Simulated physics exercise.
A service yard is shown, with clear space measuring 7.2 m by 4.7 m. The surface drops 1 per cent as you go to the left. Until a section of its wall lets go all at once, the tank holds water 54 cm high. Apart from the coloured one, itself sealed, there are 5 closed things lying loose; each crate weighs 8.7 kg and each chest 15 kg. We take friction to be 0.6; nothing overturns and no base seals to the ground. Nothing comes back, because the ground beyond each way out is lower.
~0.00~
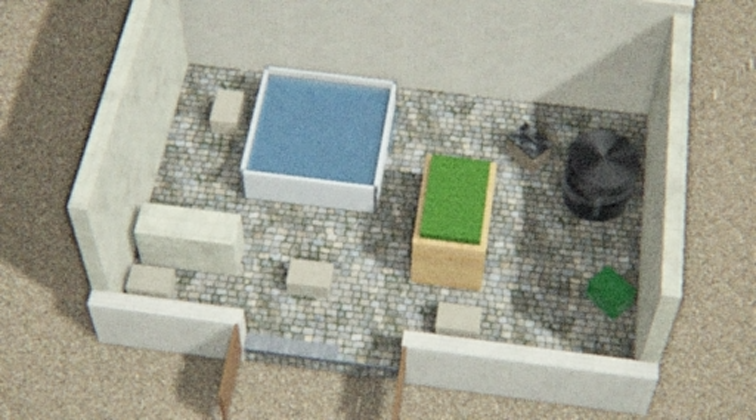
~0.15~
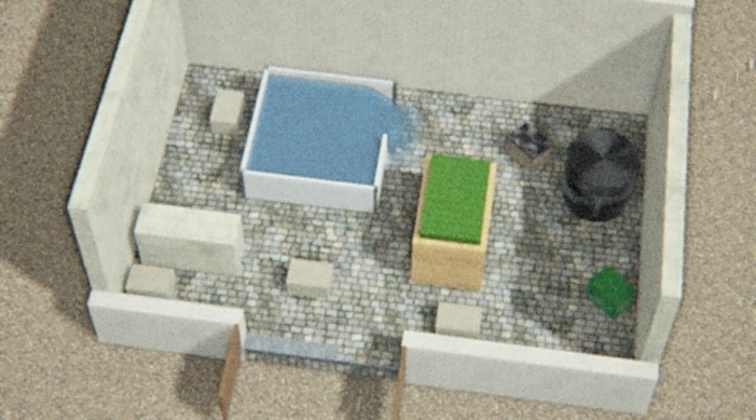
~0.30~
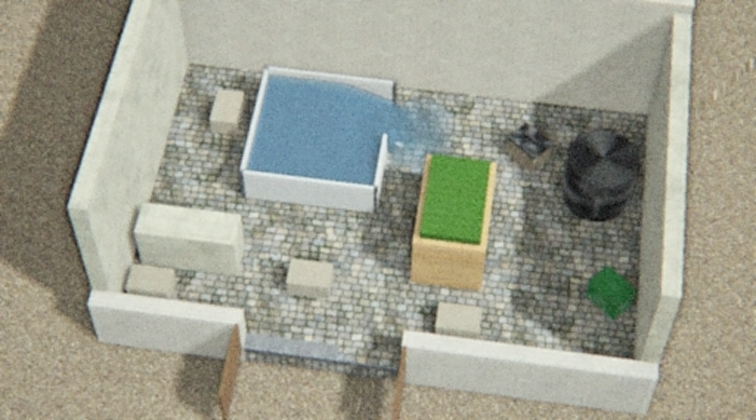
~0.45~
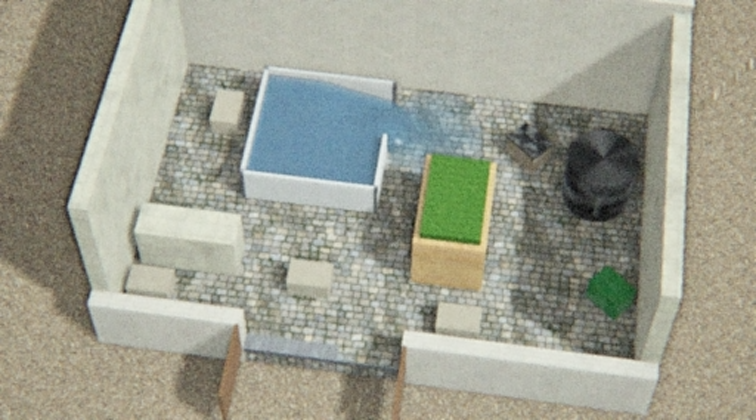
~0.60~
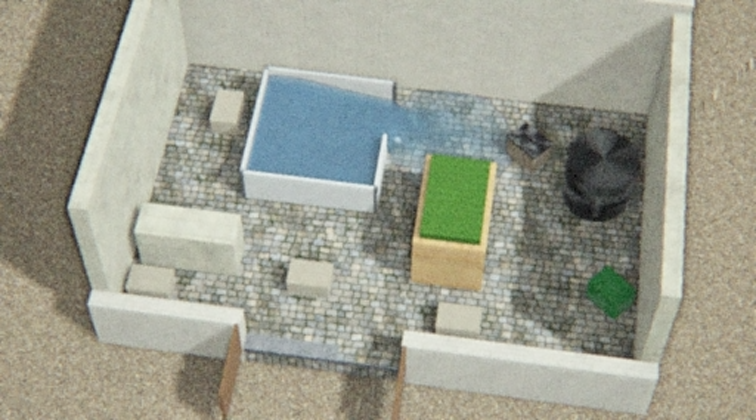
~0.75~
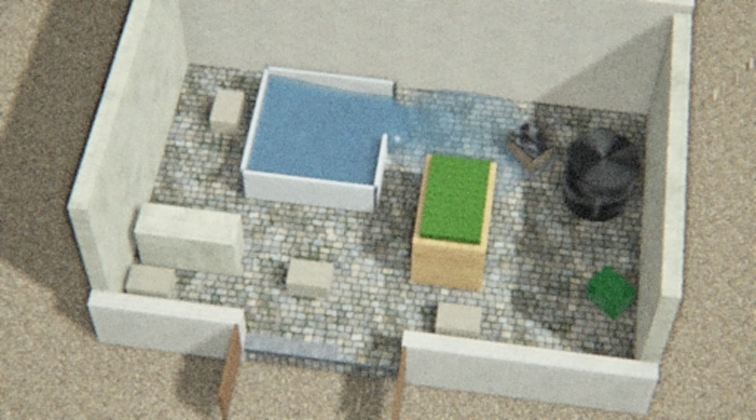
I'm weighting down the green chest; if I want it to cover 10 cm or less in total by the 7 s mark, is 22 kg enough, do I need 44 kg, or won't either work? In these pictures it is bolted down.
Neither will work.
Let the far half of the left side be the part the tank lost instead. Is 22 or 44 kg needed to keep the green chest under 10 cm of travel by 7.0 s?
Well, in that case the light one does it.
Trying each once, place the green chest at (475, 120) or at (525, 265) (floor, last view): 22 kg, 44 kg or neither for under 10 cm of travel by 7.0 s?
At the first place nothing works, and at the second you need the bigger mass.
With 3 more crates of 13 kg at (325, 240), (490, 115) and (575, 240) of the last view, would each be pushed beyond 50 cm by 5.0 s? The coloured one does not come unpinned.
Each in turn: Not that far, further than that, further than that.
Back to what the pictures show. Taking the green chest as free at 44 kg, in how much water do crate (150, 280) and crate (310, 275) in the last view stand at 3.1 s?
0 and 0 cm.
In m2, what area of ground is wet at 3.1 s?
Around 16 m2 of it.
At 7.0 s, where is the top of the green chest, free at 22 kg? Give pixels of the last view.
Somewhere around (415, 292).
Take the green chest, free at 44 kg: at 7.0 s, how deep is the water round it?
About 7 cm.
After 1.4 s the green chest would be 0 cm from its start with 22 kg and 0 cm from its start with 44 kg; 0 cm of water round it then.
After 3.1 s the green chest would be 11 cm from its start with 22 kg and 3 cm from its start with 44 kg; 10 cm of water round it then.
After 4.9 s the green chest would be 139 cm from its start with 22 kg and 24 cm from its start with 44 kg; 7 cm of water round it then.
After 7.0 s the green chest would be 275 cm from its start with 22 kg and 24 cm from its start with 44 kg; 7 cm of water round it then.
